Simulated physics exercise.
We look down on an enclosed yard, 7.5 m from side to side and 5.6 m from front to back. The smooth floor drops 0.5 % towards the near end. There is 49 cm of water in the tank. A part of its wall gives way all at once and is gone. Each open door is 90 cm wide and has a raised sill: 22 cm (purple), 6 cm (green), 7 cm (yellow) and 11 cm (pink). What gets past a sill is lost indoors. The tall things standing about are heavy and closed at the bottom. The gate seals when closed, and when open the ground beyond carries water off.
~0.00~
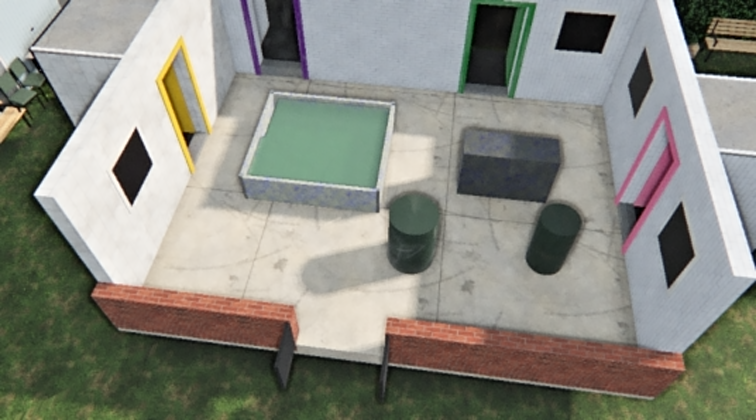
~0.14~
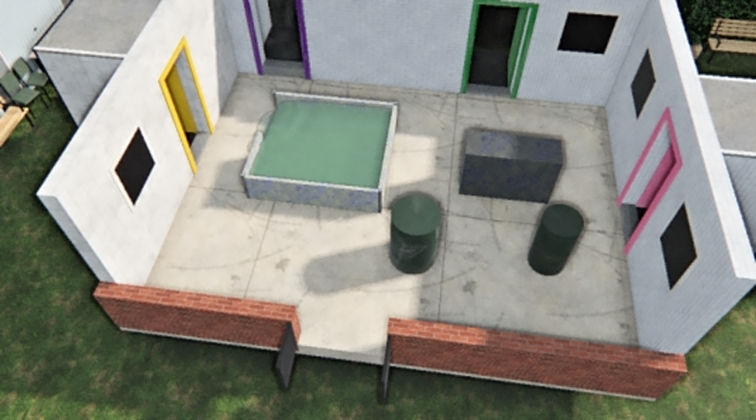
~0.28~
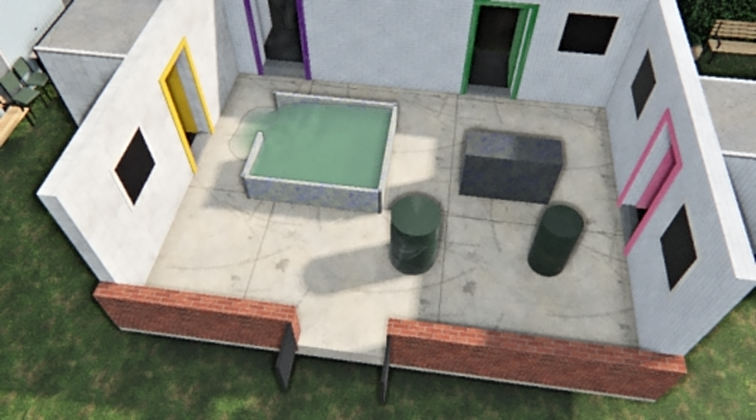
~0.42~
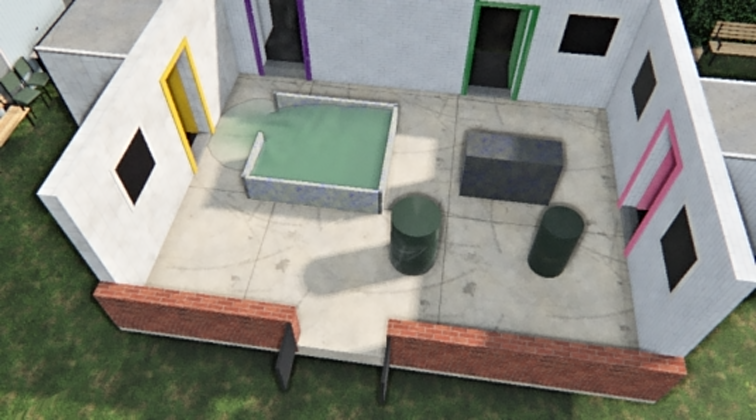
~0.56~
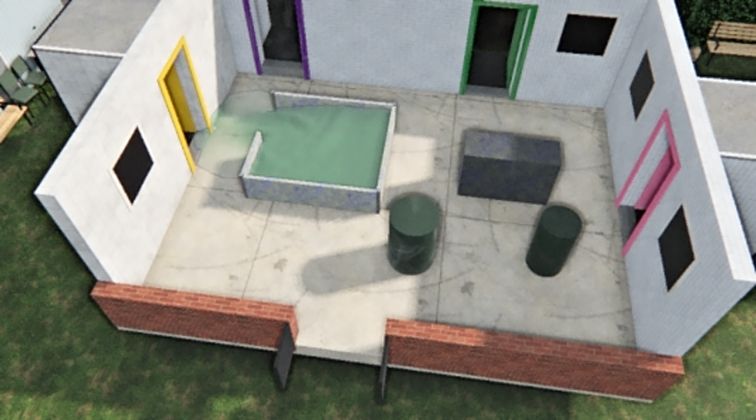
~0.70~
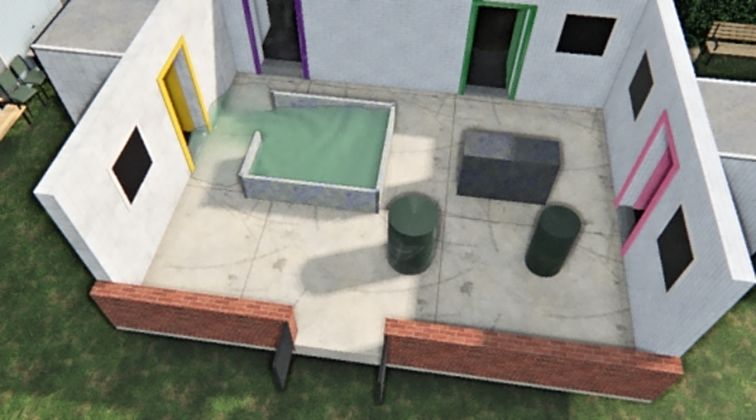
In a walled yard, green water pours from the tank's left side toward the yellow doorway.
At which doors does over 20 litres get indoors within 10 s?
Within that time: At the purple door it keeps below the limit; at the green door it does not reach the limit; at the yellow door it exceeds the limit; at the pink door it keeps below the limit.
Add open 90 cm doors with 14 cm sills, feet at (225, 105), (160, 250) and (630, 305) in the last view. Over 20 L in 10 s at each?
In turn: Above, below, below.
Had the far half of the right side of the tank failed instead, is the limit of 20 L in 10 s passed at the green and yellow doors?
Against that limit: Green past it, yellow not over.
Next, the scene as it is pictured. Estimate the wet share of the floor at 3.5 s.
Some 35 per cent of it.
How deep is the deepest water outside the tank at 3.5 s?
Up to some 25 cm.
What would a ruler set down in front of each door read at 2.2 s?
Depths in cm: Purple 17, green 0, yellow 22, pink 0.
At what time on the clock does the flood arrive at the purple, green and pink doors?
Arrival: Purple 1.5 s, green 3.6 s, pink 6.0 s.
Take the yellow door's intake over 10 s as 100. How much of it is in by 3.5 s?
Some 65 per cent by then.
After 1.4 s water covers 10 % of the floor and is deepest (42 cm) near (238, 72); purple door not reached, green door not reached, yellow door 21 cm at the sill, 50 L in, pink door not reached.
After 2.2 s water covers 15 % of the floor and is deepest (38 cm) near (238, 72); purple door 17 cm at the sill, 0 L in, green door not reached, yellow door 22 cm at the sill, 122 L in, pink door not reached.
After 3.5 s water covers 35 % of the floor and is deepest (25 cm) near (235, 77); purple door 17 cm at the sill, 3 L in, green door not reached, yellow door 17 cm at the sill, 218 L in, pink door not reached.
After 6.0 s water covers 60 % of the floor and is deepest (18 cm) near (233, 83); purple door 13 cm at the sill, 3 L in, green door 6 cm at the sill, 0 L in, yellow door 13 cm at the sill, 302 L in, pink door not reached.
After 10.0 s water covers 85 % of the floor and is deepest (10 cm) near (216, 119); purple door 7 cm at the sill, 3 L in, green door 3 cm at the sill, 0 L in, yellow door 8 cm at the sill, 341 L in, pink door 5 cm at the sill, 0 L in.
